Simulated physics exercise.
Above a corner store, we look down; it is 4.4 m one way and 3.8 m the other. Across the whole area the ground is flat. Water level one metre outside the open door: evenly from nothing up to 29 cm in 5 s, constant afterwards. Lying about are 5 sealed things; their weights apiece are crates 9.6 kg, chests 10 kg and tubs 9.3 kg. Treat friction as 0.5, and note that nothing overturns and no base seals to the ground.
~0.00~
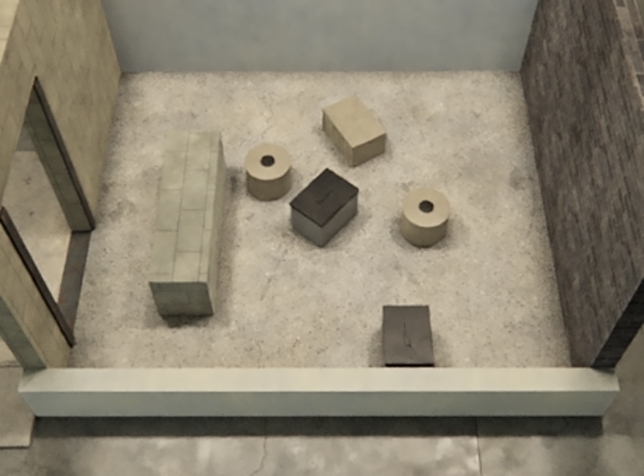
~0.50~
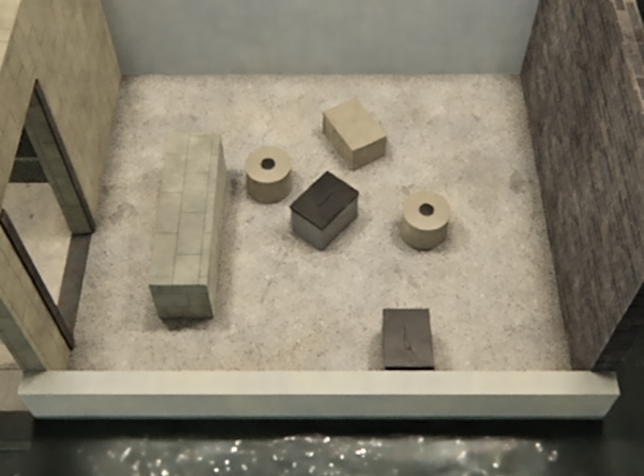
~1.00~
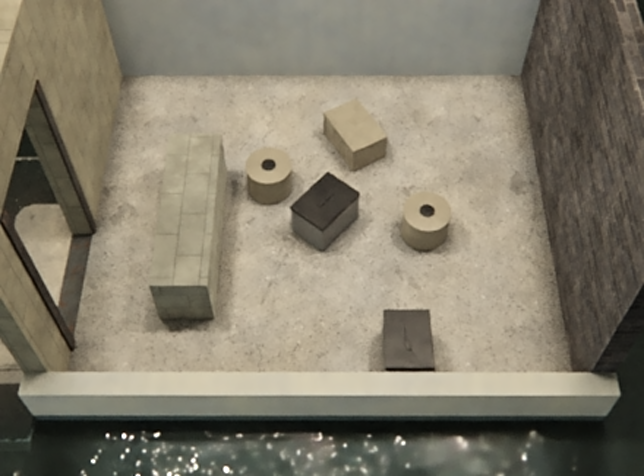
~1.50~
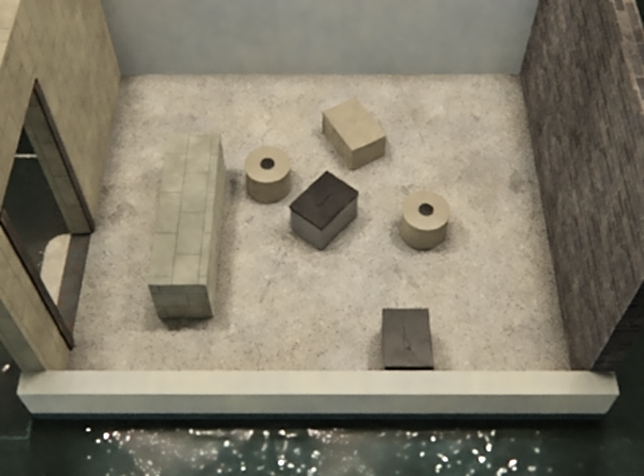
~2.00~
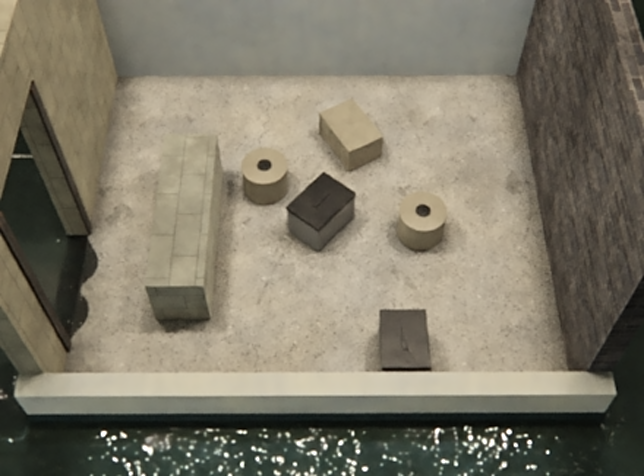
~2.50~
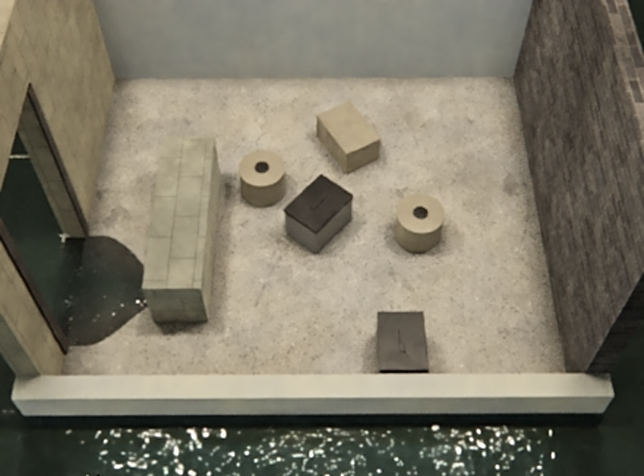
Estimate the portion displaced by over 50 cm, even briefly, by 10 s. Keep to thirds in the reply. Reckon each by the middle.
My answer: One to two thirds.
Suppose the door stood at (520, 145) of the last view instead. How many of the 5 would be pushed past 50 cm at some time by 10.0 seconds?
Then it comes to 5 of them.
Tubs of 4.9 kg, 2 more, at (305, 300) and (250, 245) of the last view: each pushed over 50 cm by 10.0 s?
In that order: Within the mark, within the mark.
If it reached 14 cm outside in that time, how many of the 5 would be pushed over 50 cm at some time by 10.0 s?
Under that setup the answer is 0.
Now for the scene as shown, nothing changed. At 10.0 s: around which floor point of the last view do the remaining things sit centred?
I'd put it close to (379, 204) in the last view.
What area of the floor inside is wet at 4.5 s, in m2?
Wet area: Approx. 4.5 m2.
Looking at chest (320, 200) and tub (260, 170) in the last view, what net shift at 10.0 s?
In turn: 10 cm, 0 cm.
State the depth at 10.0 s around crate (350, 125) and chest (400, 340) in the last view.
Roughly 11 and 15 cm.
After 3.5 s 0 of 5 are over 50 cm from their spots; 0 afloat.
After 4.5 s 0 of 5 are over 50 cm from their spots; 0 afloat.
After 7.0 s 1 of 5 are over 50 cm from their spots; 0 afloat.
After 10.0 s 2 of 5 are over 50 cm from their spots, and 2 have been at some point; 3 afloat.
